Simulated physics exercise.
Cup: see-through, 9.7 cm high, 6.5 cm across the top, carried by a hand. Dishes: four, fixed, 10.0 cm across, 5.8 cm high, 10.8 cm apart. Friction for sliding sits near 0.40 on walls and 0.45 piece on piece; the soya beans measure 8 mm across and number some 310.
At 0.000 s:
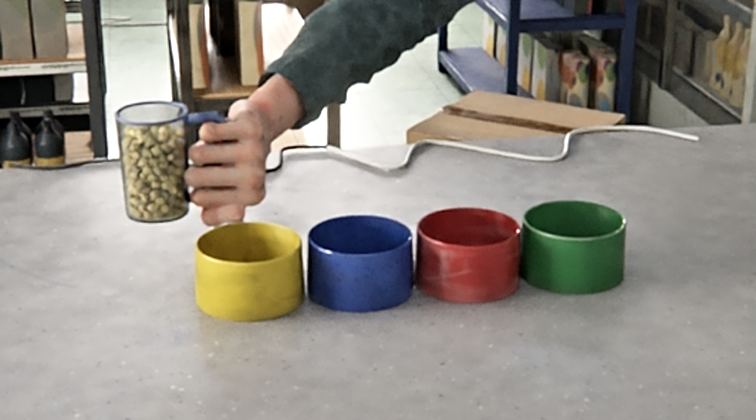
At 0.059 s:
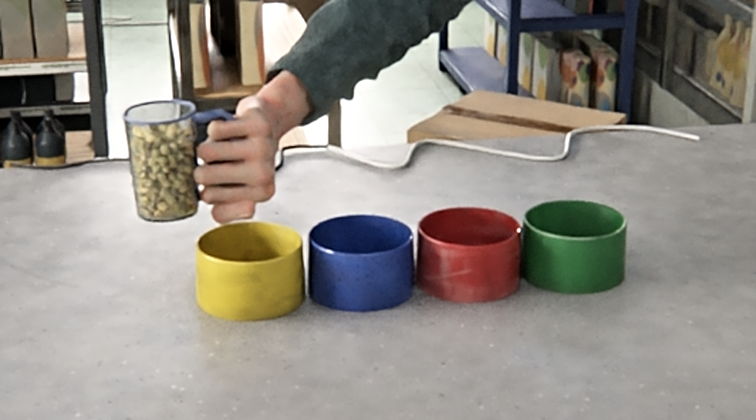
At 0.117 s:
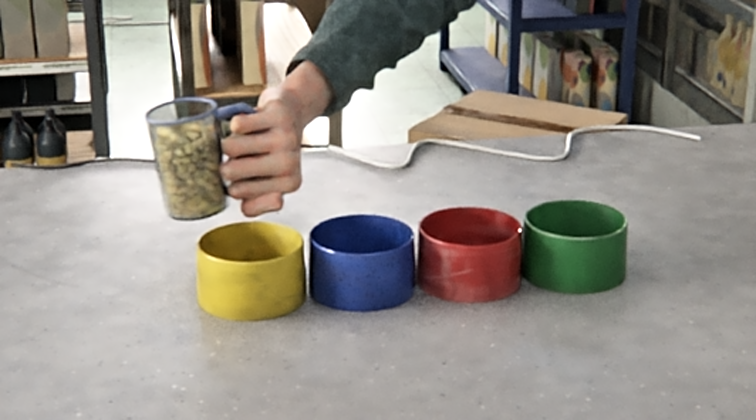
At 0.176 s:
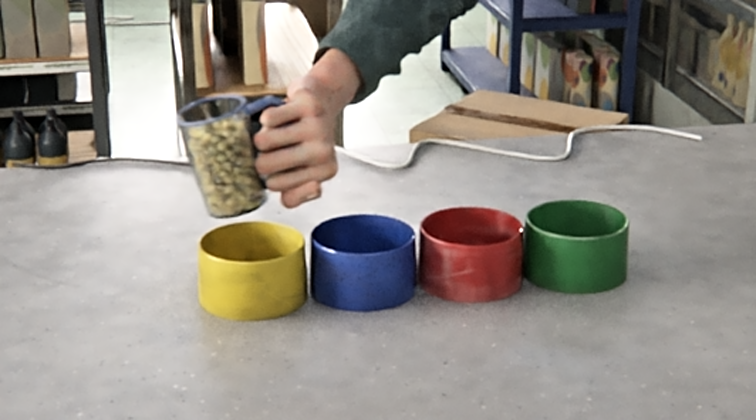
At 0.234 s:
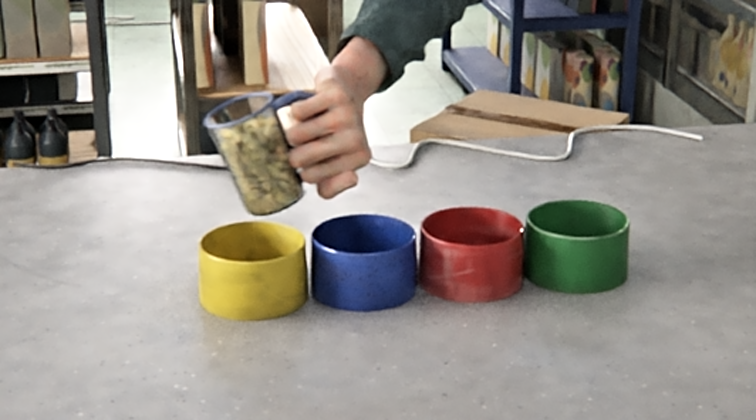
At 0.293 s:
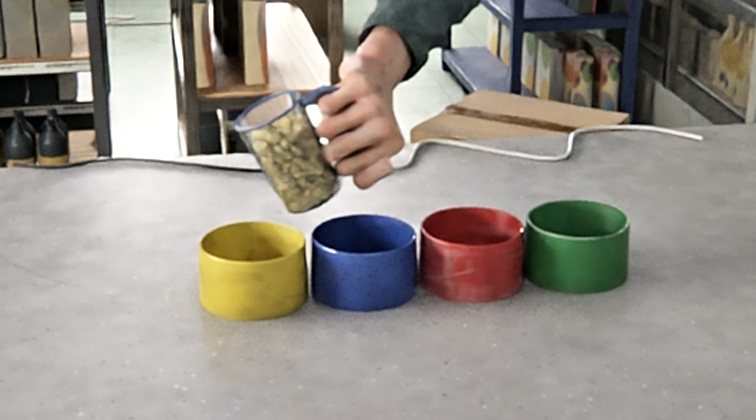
At the start, a hand holds a clear cup of soya beans upright above the yellow dish, at the left of a row with blue, red and green dishes. The hand carries the cup rightward toward a place above the blue dish, tilting it gradually to the left, with the beans still inside.
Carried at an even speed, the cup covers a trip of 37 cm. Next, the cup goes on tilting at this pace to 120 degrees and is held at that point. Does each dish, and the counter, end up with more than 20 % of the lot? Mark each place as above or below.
Marks: Red above, blue below, green below, yellow below, counter below.
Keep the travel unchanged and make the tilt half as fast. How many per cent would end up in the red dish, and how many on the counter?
I'd say red ends at 100 while the counter ends at 0.
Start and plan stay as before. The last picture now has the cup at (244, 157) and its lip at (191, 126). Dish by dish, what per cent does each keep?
Red 100; blue 0; green 0; yellow 0.
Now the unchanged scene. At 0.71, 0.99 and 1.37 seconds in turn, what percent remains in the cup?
One after the other: 100, 95, 15 in a hundred.
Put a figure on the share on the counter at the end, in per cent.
Roughly 0 in a hundred.
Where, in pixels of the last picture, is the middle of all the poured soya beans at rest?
After settling, the middle sits near (468, 261).
After 0.71 s, tilt 71 degrees; cup holds 100 %.
Then, at 0.99 s, tilt 102 degrees; cup holds 95 %.
After 1.37 s, tilt 120 degrees; cup holds 15 %, red 85 %.
In the end, at 2.0 s, red 100 %, blue 0 %, green 0 %, yellow 0 %, counter 0 %.
